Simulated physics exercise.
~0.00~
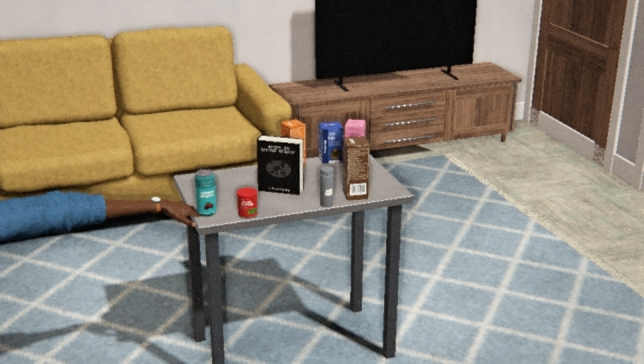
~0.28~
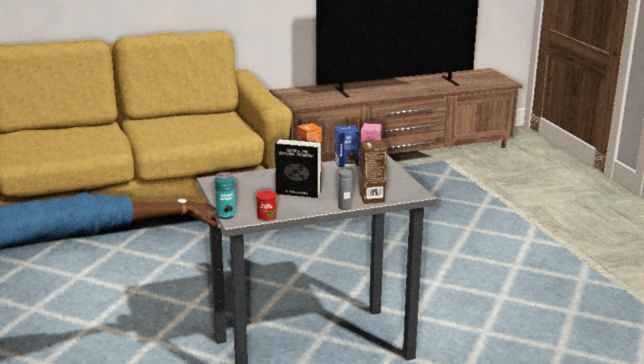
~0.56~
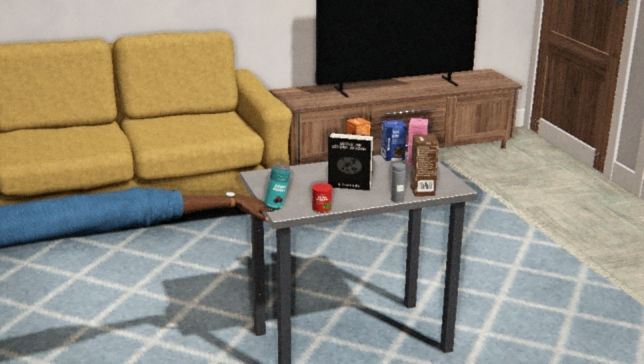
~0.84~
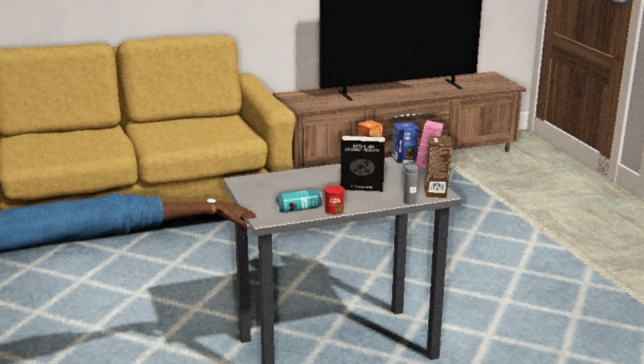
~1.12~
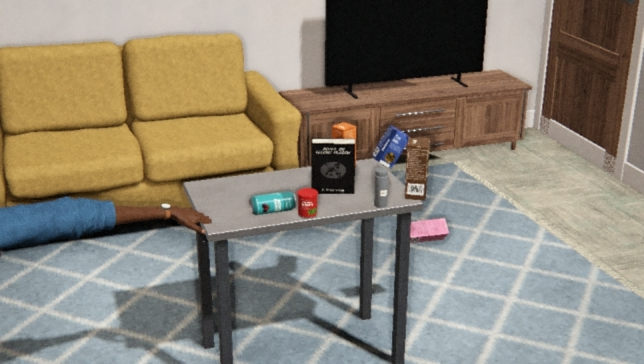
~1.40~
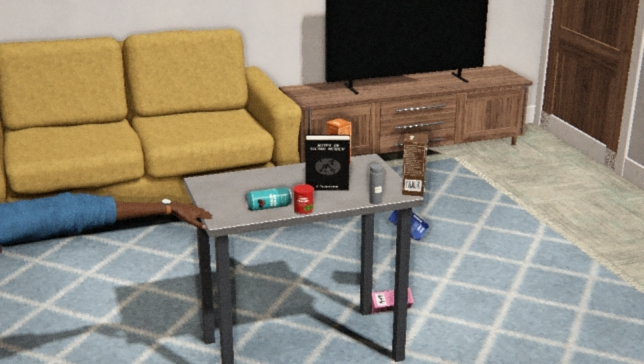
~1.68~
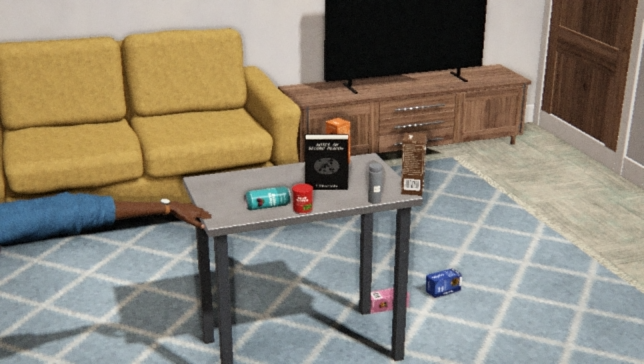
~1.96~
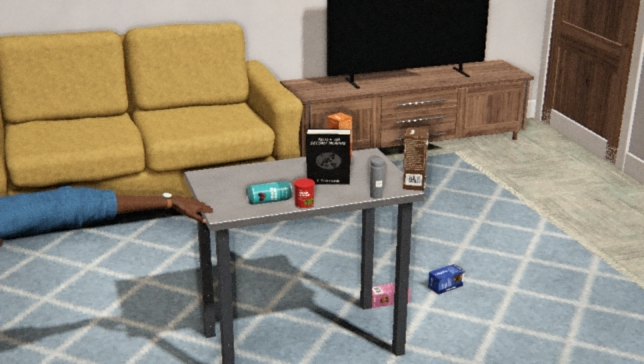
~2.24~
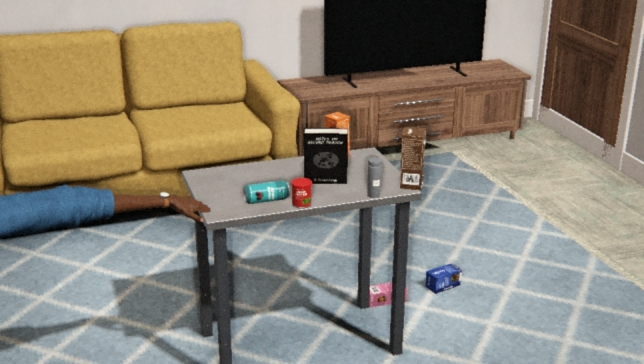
A hand jerks the table right then back left, toppling a can and two cartons.
